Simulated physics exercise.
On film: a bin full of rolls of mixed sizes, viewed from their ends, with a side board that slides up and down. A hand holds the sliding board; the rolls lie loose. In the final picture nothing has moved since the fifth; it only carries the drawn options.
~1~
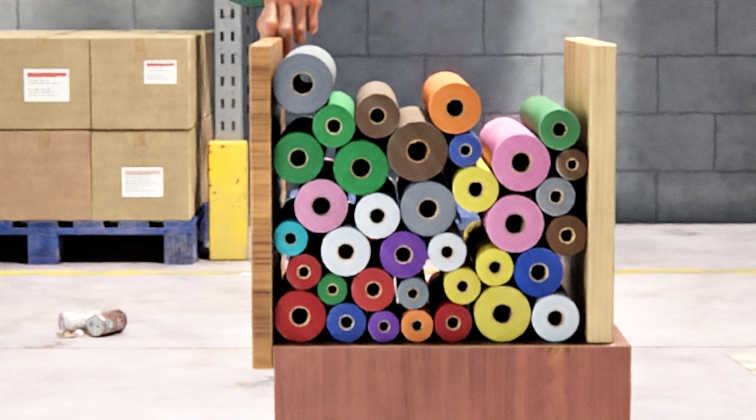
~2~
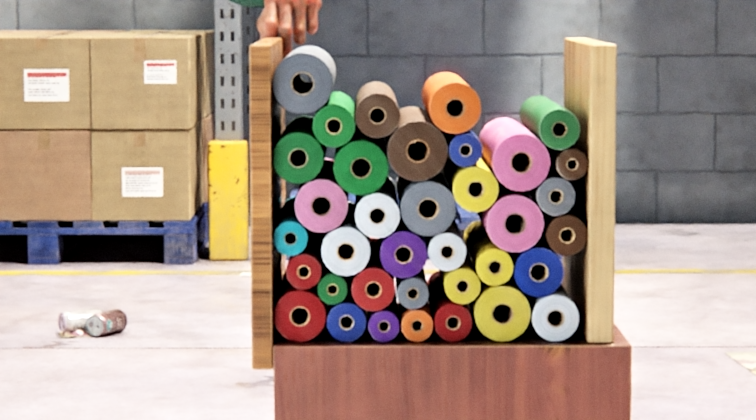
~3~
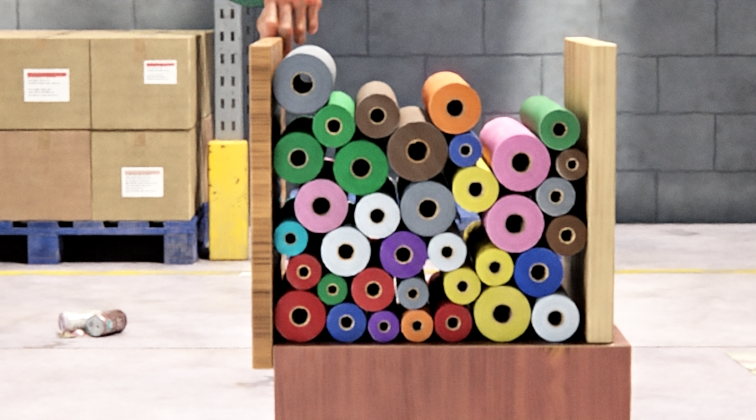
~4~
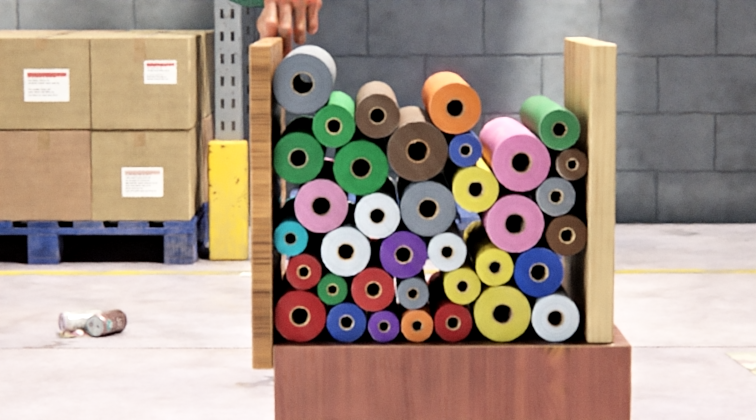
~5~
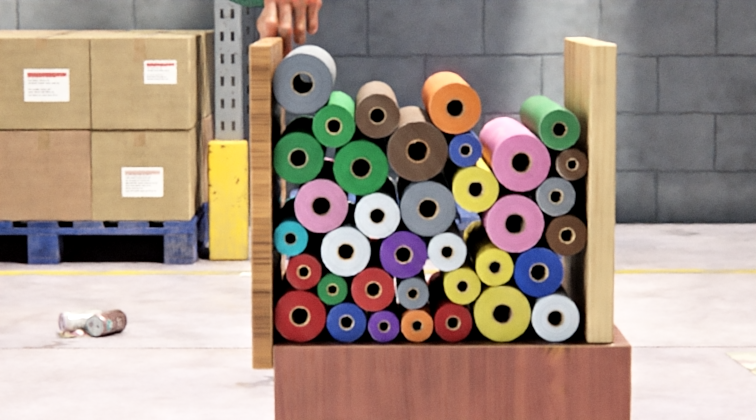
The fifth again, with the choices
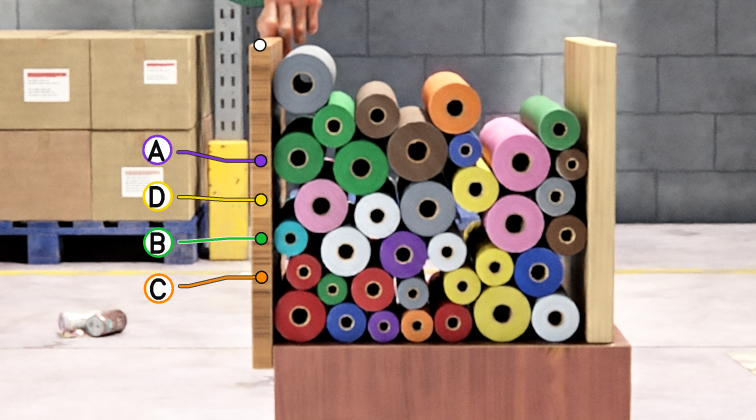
Warehouse floor with a hand holding the left side board of a bin stacked with loose, multicoloured rolls, nothing visibly moving.
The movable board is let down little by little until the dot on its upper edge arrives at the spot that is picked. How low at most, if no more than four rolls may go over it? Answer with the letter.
Stop at B.
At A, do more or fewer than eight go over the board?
It loses fewer than eight.
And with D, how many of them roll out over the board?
At D the number is one.
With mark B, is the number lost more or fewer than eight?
Fewer than eight.
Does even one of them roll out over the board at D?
Yes.
On the copy, A at (261, 161); B at (261, 239); C at (262, 277); D at (261, 200); the white dot at (260, 45).
On B. First, top of the board (271, 130).
Then, top of the board (272, 226).
Finally, top of the board (272, 238), four out over the board.
By contrast, A none out over the board; C more than four out over the board; D one out over the board.
